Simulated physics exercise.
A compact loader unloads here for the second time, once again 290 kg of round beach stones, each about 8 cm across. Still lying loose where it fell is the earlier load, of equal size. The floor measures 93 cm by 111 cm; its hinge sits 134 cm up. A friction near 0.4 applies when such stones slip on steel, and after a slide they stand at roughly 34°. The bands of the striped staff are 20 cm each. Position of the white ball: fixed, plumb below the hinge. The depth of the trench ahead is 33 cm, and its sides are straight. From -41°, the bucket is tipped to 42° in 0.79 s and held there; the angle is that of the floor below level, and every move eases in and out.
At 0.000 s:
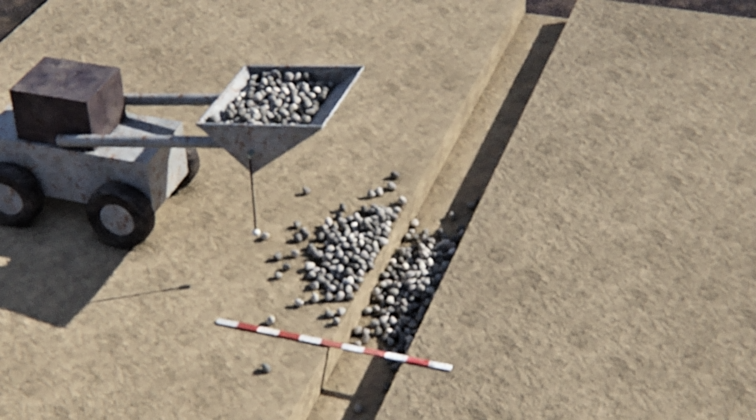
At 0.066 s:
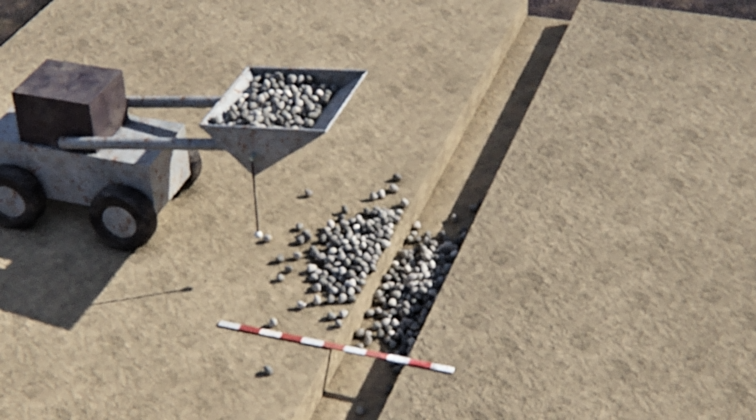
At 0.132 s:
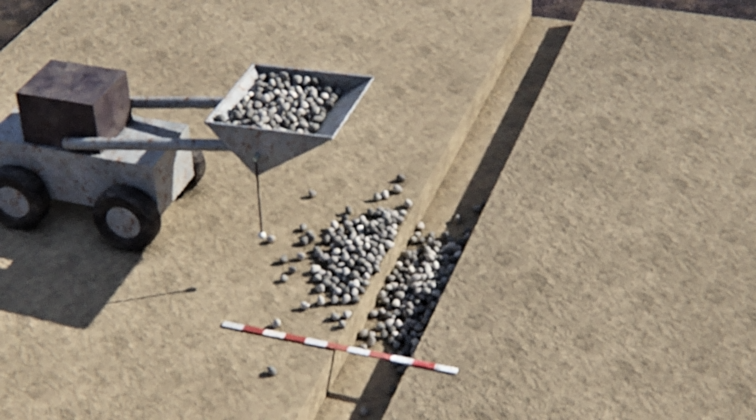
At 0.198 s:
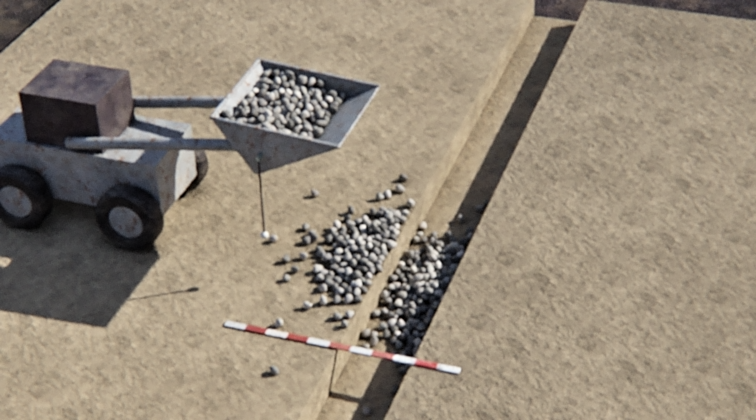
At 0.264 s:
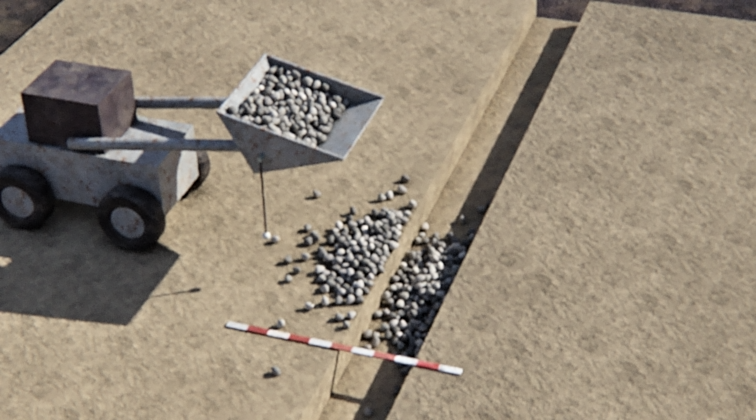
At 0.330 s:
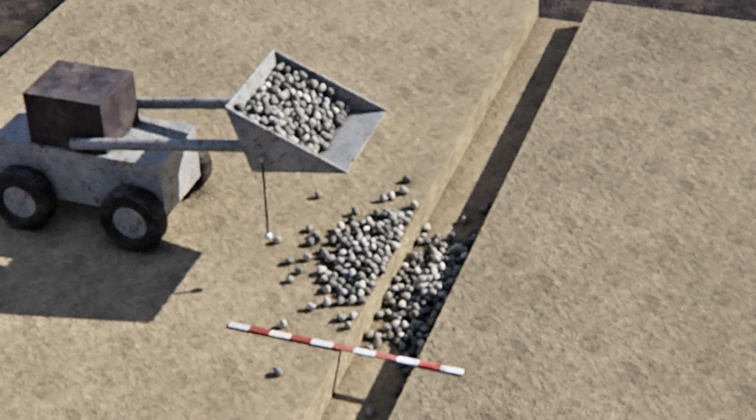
A loader's bucket tilts above sandy ground cut by a straight trench, seen from high up at an angle. The grey machine, with a dark brown box on top, stands at left, its bucket full of grey stones above a hanging white ball, while more stones lie beside and in the trench behind a red-and-white staff. The bucket's right edge swings steadily downward, stones still inside, as the camera drifts slightly left.
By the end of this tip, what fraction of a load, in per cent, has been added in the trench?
I would say about 82 percent.
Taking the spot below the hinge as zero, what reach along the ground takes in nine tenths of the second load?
About 160 cm.
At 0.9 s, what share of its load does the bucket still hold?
Around 80 per cent of the load is still inside.
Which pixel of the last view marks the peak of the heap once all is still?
I'd say somewhere near (366, 245).
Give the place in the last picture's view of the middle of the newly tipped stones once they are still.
Centre: Approx. (417, 276).
After 0.6 s the floor is at 29°; in per cent of one load, 100 in the bucket, 37 short of the trench, 63 in the trench; the foremost stones are at (461, 284).
After 0.9 s the floor is at 42°; in per cent of one load, 80 in the bucket, 57 short of the trench, 63 in the trench; the foremost stones are at (465, 275).
After 1.2 s the floor is at 42°; in per cent of one load, 15 in the bucket, 86 short of the trench, 100 in the trench; the foremost stones are at (464, 277).
After 3.9 s the floor is at 42°; in per cent of one load, 0 in the bucket, 56 short of the trench, 144 in the trench; the foremost stones are at (457, 284). Net gain in the trench, 82.
